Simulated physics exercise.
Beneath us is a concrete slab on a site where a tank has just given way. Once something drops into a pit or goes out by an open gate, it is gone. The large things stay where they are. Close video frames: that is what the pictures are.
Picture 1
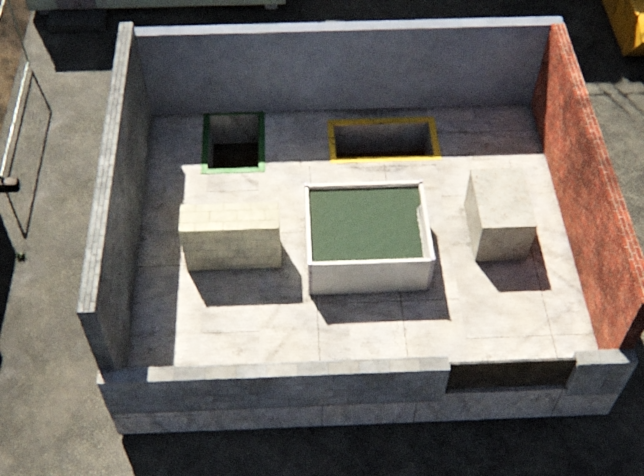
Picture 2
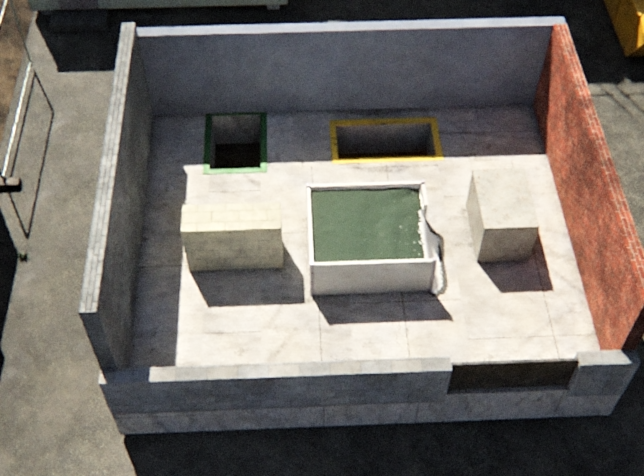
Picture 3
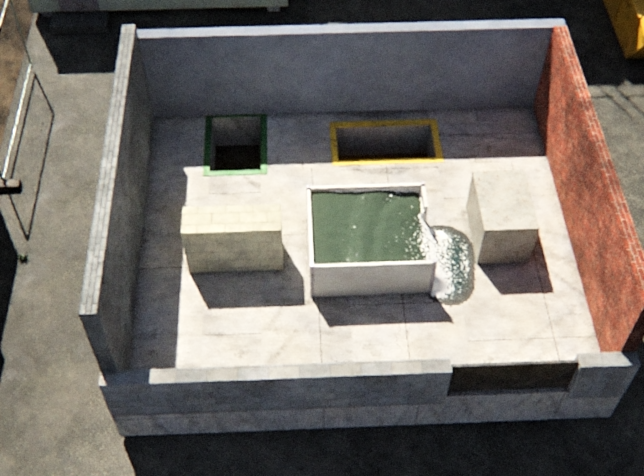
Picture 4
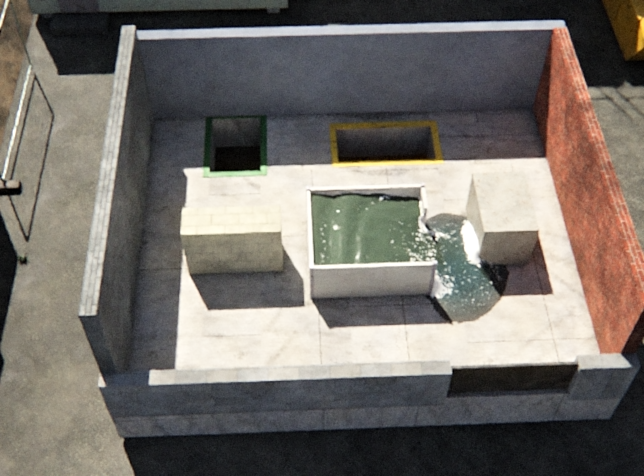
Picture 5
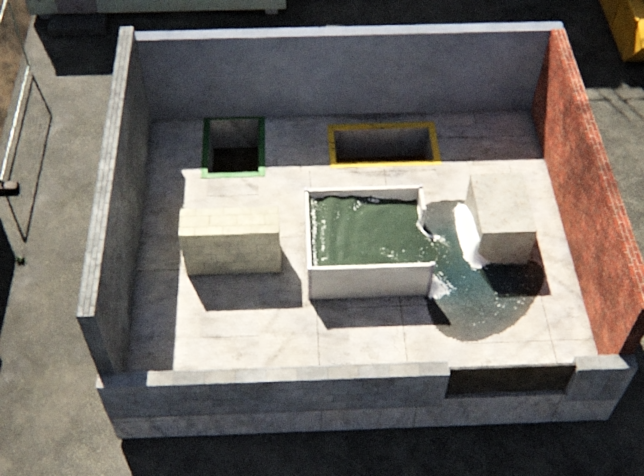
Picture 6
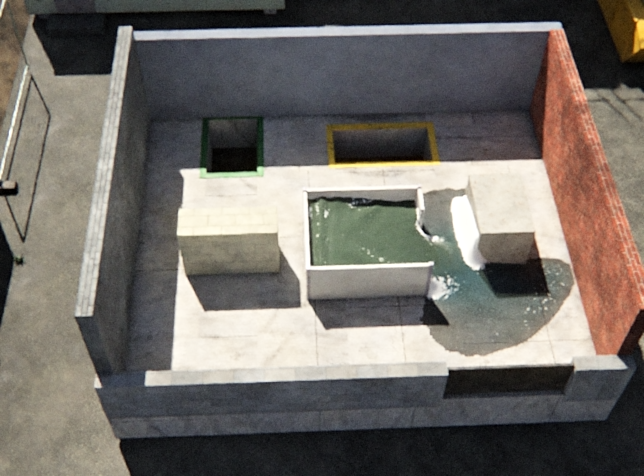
Greenish water broke out through the right side of a white open tank, splashed against the pale block beside it, and spread across the light floor in a widening puddle toward the brick wall.
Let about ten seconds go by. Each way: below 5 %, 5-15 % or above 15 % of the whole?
Gate - below 5 %, yellow pit - above 15 %, green pit - below 5 %.
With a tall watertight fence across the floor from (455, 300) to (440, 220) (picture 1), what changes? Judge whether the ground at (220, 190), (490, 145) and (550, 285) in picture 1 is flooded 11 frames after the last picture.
In the order given, the spots are spared, swamped and spared.
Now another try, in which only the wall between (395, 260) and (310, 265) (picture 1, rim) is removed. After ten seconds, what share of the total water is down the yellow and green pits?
Estimates in per cent: Yellow 6, green 20.
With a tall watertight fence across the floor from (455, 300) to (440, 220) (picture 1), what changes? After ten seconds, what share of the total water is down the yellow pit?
Result, yellow pit: Some 20 percent of the total.
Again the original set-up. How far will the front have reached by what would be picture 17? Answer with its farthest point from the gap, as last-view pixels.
Somewhere near (500, 114).
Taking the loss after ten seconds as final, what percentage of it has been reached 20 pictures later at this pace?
Roughly 30 percent.
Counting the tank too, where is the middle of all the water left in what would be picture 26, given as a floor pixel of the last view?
Close to (457, 275), I reckon.
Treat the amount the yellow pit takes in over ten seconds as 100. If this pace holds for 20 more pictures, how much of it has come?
35 %.
A moment on, water covers 25 % of the floor; the gate 0 %, the yellow pit 1 %, the green pit 0 %.
Next, water covers 35 % of the floor; the gate 0 %, the yellow pit 4 %, the green pit 0 %.
Then, water covers 45 % of the floor; the gate 0 %, the yellow pit 10 %, the green pit 0 %.
Later, water covers 70 % of the floor; the gate 0 %, the yellow pit 16 %, the green pit 0 %.
In the end, water covers 80 % of the floor; the gate 0 %, the yellow pit 29 %, the green pit 1 %.
